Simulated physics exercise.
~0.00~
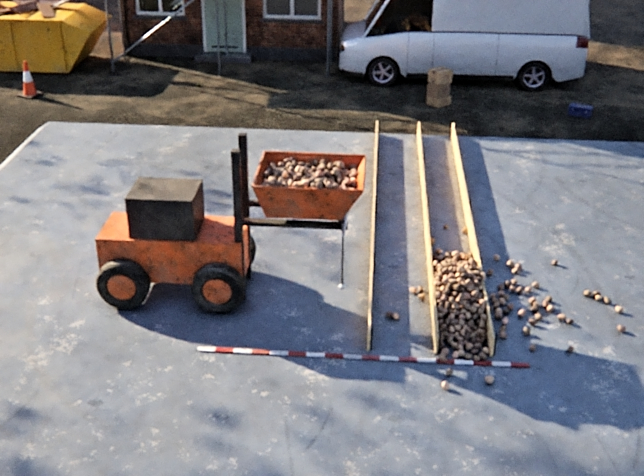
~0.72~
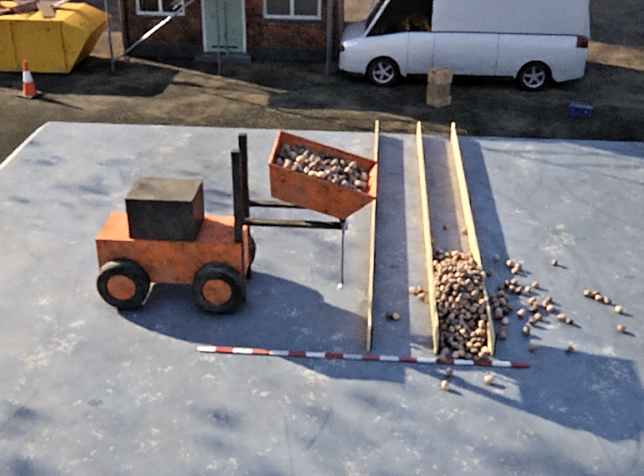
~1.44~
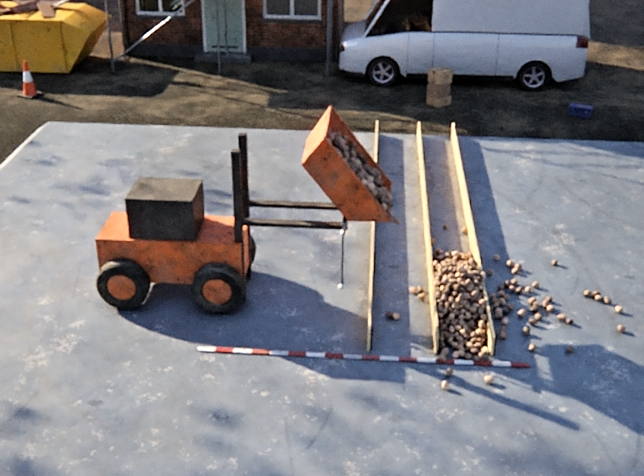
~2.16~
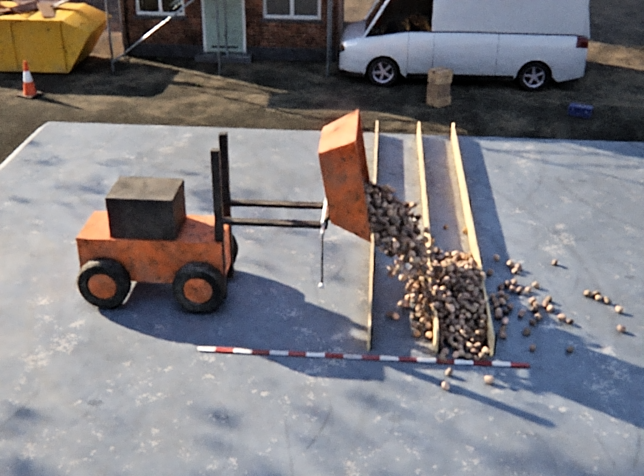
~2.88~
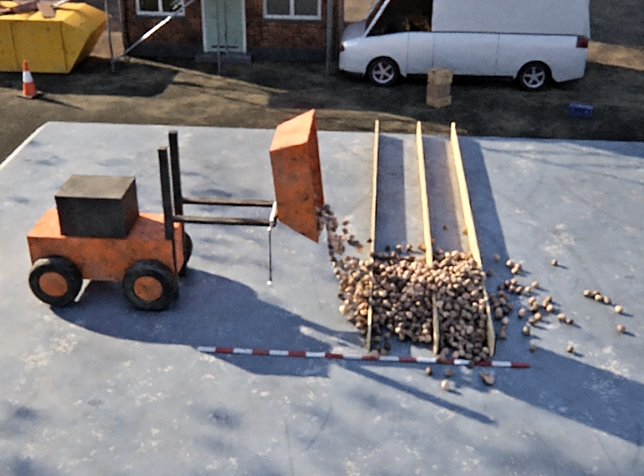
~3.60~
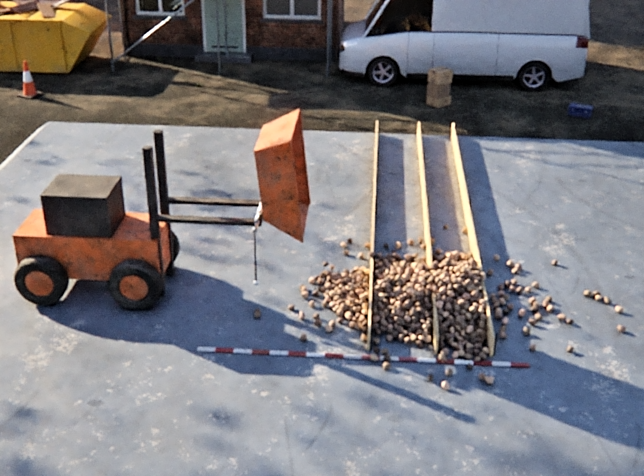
An orange forklift tips its skip of brown stones across the planks while backing left.
